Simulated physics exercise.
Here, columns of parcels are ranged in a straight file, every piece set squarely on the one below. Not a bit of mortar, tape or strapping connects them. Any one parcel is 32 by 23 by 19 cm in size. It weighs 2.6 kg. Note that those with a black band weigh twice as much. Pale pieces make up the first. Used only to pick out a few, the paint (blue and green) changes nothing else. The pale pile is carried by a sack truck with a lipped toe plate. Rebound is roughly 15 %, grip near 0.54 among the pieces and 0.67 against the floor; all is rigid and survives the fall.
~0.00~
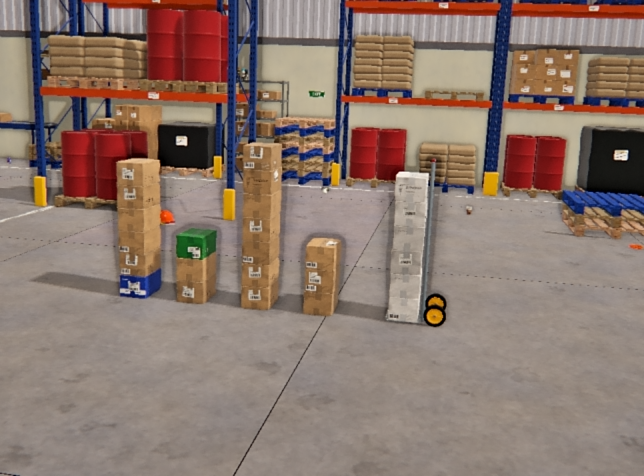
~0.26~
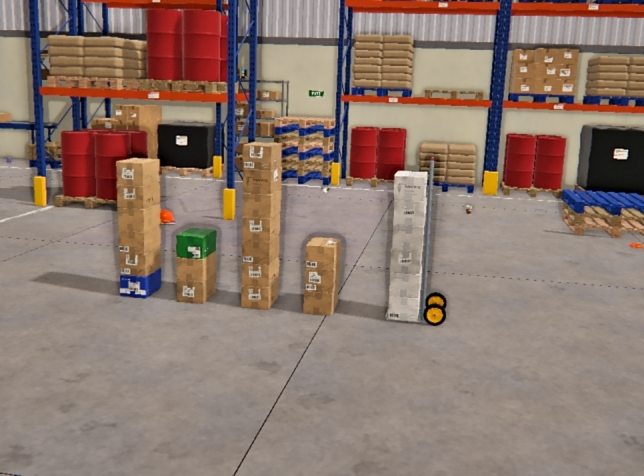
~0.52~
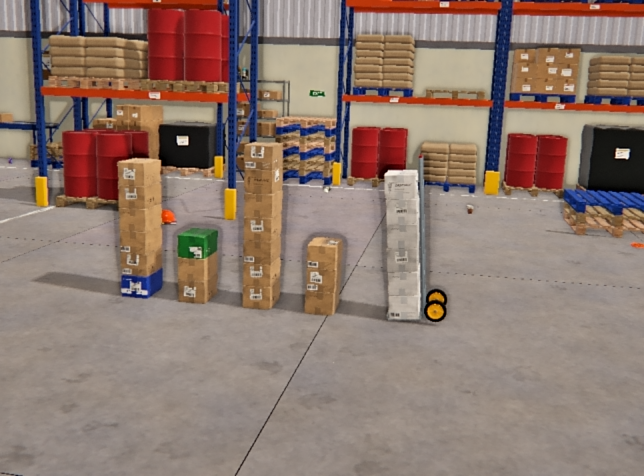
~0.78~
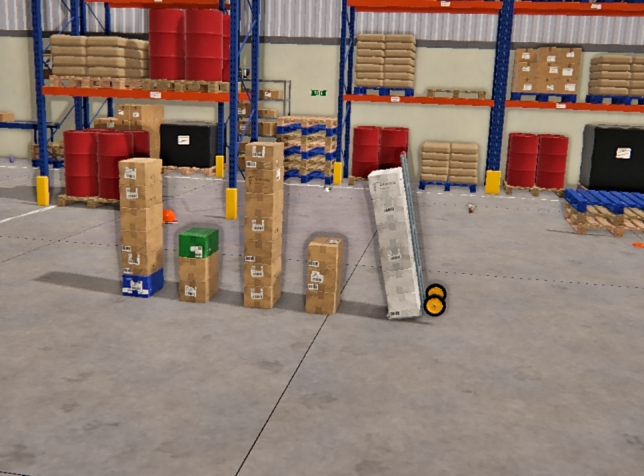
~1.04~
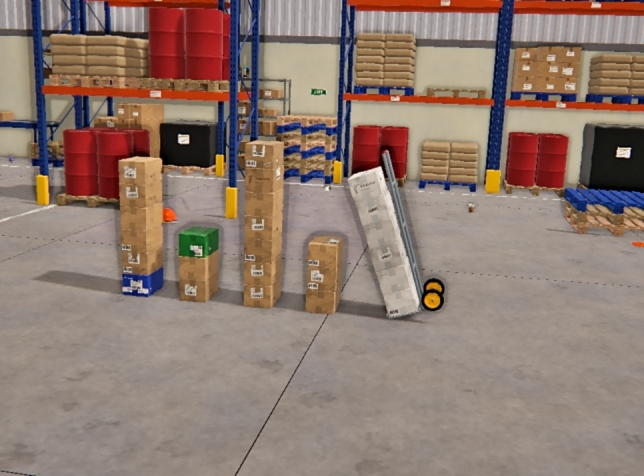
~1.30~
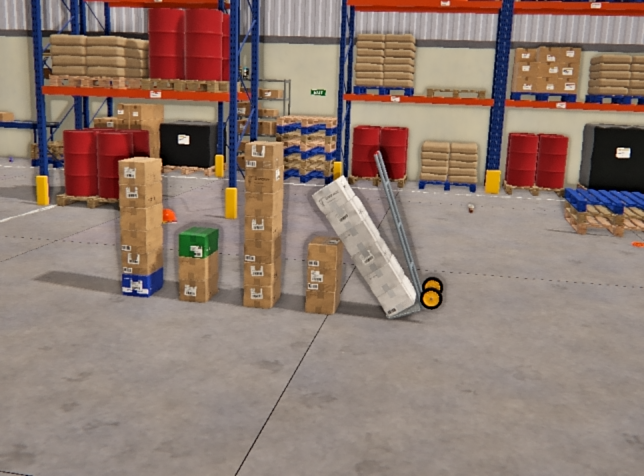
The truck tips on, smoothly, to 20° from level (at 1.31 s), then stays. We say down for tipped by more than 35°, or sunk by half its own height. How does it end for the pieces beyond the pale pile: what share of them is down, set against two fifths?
The share down ends under two fifths.
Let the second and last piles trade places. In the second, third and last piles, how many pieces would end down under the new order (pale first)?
Down tally in the new order: Second = 6, third = 7, last = 2.
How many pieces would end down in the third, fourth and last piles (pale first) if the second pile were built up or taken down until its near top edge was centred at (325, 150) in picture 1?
Counts down - third: 6; fourth: 3; last: 6.
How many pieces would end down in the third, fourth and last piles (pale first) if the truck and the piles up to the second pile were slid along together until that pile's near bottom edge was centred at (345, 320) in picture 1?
That would give third 3, fourth 0 and last 6.
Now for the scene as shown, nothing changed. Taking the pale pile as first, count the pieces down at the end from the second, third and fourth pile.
From the second pile 0, from the third pile 0 and from the fourth pile 0.
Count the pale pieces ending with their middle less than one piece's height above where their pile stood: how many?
Pale pieces counted: 2.
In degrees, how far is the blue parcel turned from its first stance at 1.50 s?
Around 0° from its start.
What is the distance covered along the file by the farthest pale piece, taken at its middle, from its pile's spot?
About 100 cm.
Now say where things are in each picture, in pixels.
In the first picture (pixels give the middle of a visible side), truck frame (431, 195) 0° forward; green parcel (189, 248); blue parcel (132, 287); none of the others has stirred.
Truck frame (430, 194) 1° forward; green parcel (189, 247), in the second picture.
Truck frame (421, 191) 5° forward, top of the pale pile leaning 5°; green parcel (191, 247); none of the others has stirred, in the third picture.
Truck frame (406, 187) 11° forward, top of the pale pile leaning 11°; green parcel (192, 247); none of the others has stirred, in the fourth picture.
Truck frame (392, 186) 17° forward, top of the pale pile leaning 19°; green parcel (192, 246); none of the others has stirred, in the fifth picture.
Truck frame (385, 186) 20° forward, top of the pale pile leaning 35°; green parcel (192, 246); blue parcel (135, 286); none of the others has stirred, in the sixth picture.
After 1.50 s, 5 of the pale pile down; none of the 19 other parcels down, 1 disturbed.
After 2.04 s, 6 of the pale pile down; none of the 19 other parcels down, 5 disturbed.
In the end (3.7 s), 6 of the pale pile down; none of the 19 other parcels down, 3 disturbed; blue parcel unmoved; green parcel unmoved. That is 0 per cent. From the last view, middles, blue parcel near (143, 281), green parcel near (199, 242).
